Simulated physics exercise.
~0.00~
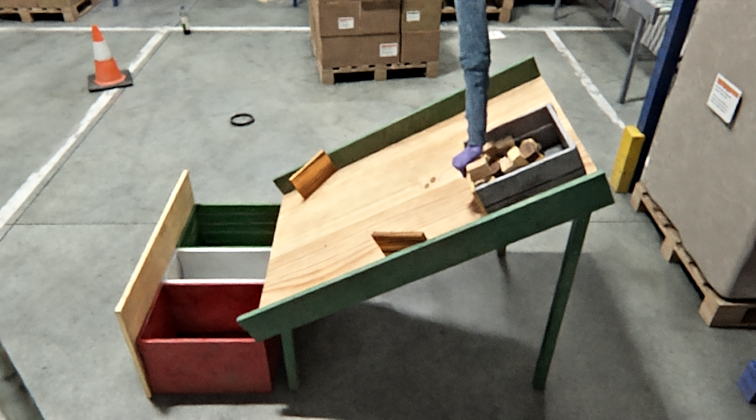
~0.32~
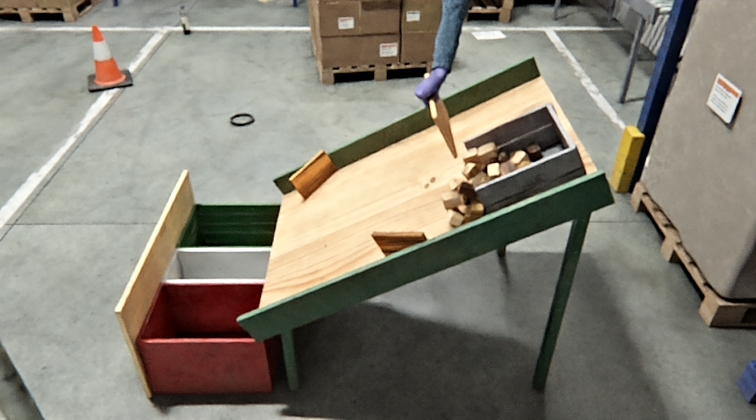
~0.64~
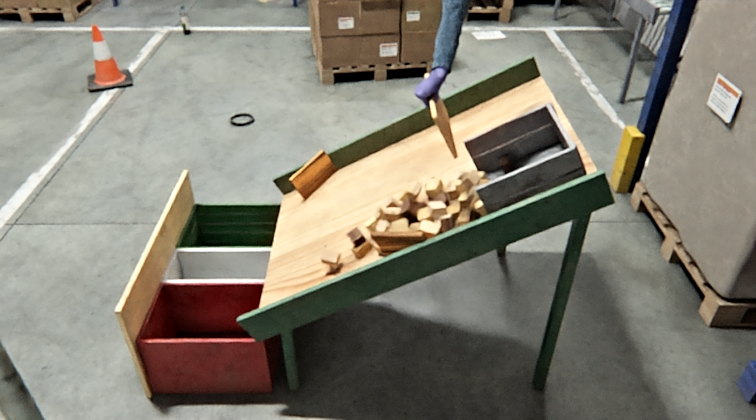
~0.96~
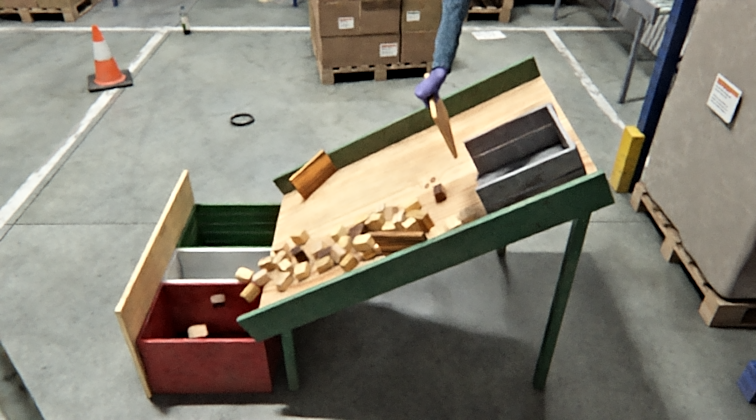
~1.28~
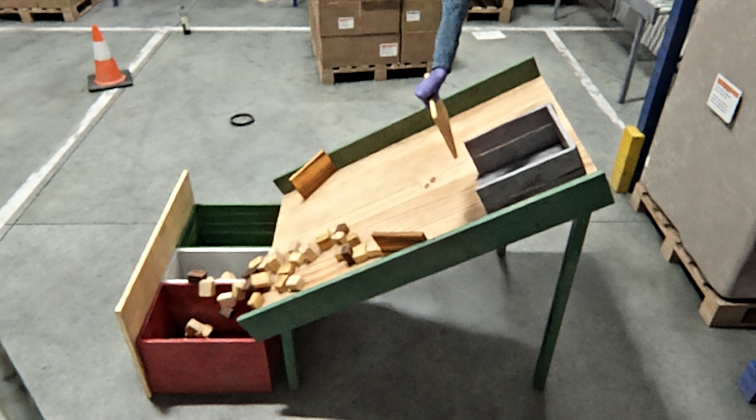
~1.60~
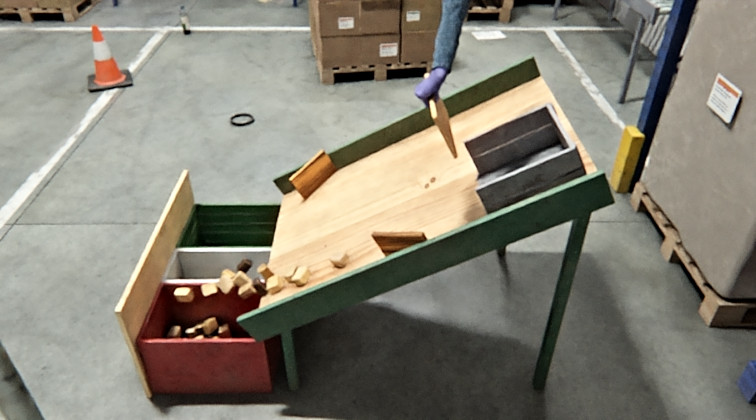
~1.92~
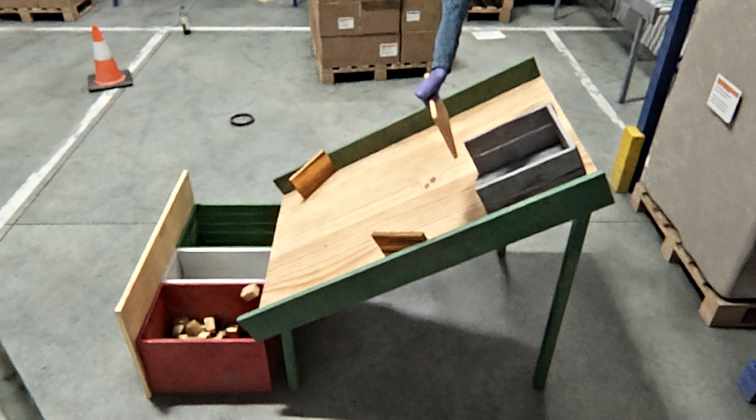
In a warehouse, a walled wooden table slopes down to the left towards a red tote, a white tote and a green bin. A purple-gloved hand at the grey pen on the upper end lifts a wooden gate clear and holds it there. Small wooden blocks spill out of the pen and slide down in a crowded heap, passing the near angled board. They bunch towards the near lower corner, then tumble off the edge in a stream. The slope empties, and a pile of blocks lies in the red tote, with one last block at the table's lower edge.
